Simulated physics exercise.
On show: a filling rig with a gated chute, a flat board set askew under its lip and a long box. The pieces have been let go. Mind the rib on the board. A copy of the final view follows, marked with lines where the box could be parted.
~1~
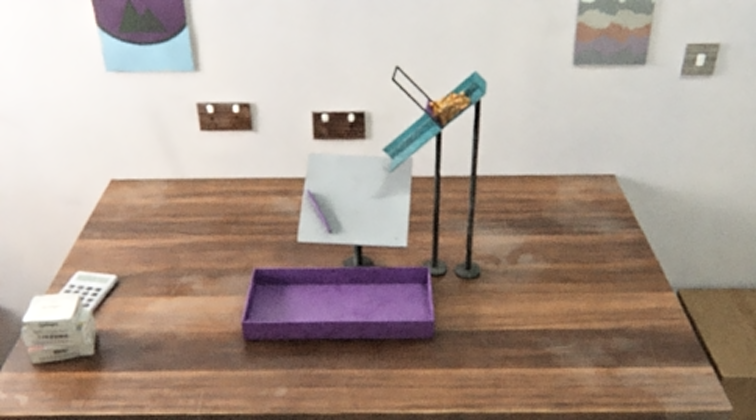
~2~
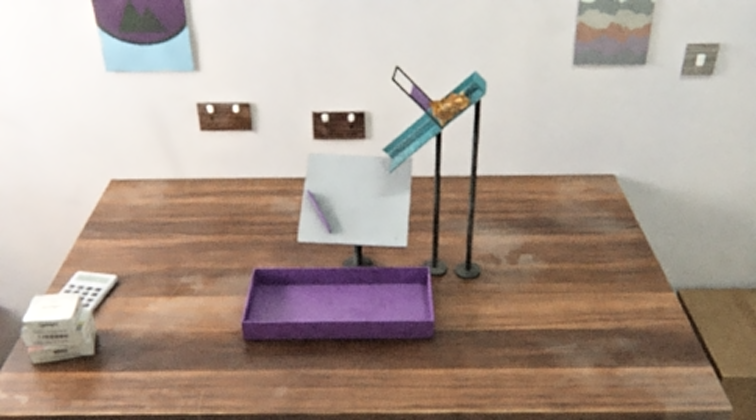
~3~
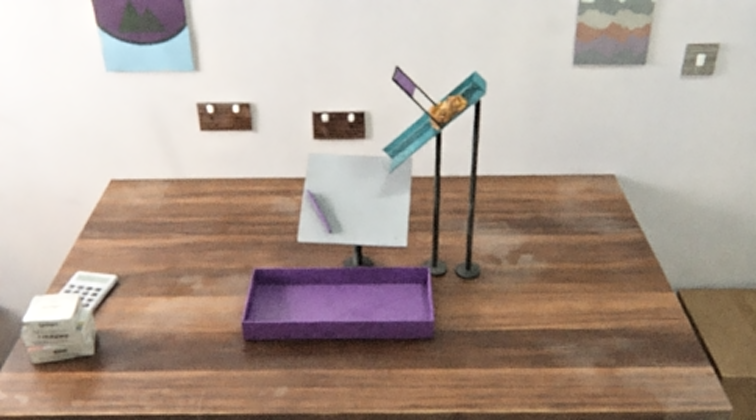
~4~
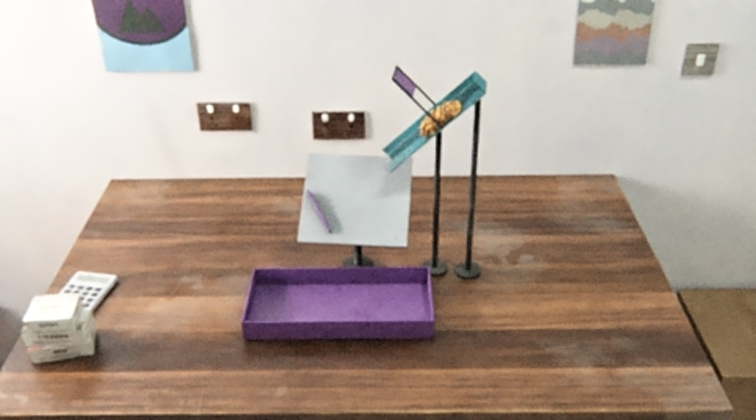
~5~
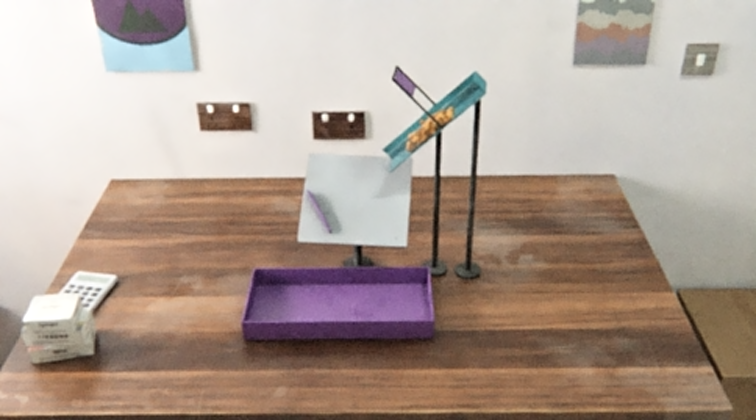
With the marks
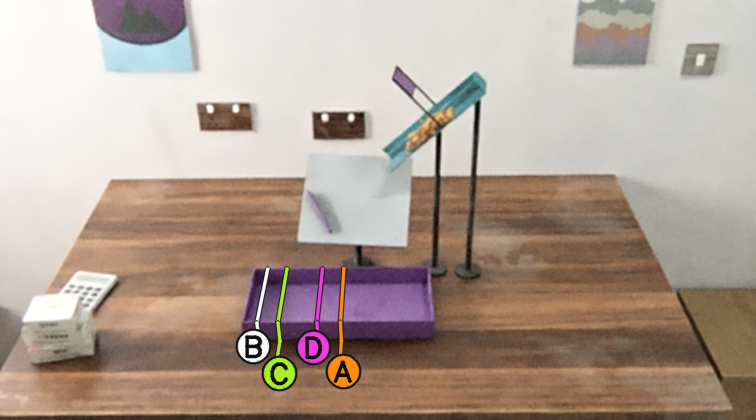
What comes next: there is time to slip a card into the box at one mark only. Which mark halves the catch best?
Line A.
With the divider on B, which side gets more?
The right side.
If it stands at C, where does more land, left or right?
Right.
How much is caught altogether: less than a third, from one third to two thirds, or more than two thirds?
It is more than two thirds.
On the marked copy, line A crosses the front rim at (340, 321); line B crosses the front rim at (256, 322); line C crosses the front rim at (278, 321); line D crosses the front rim at (316, 321).
If A is chosen, of what is caught, about half on the left of the divider, about half on the right.
If B is chosen, of what is caught, none on the left of the divider, all on the right.
If C is chosen, of what is caught, a stray few on the left of the divider, nearly all on the right.
If D is chosen, of what is caught, a small part on the left of the divider, nearly all on the right.
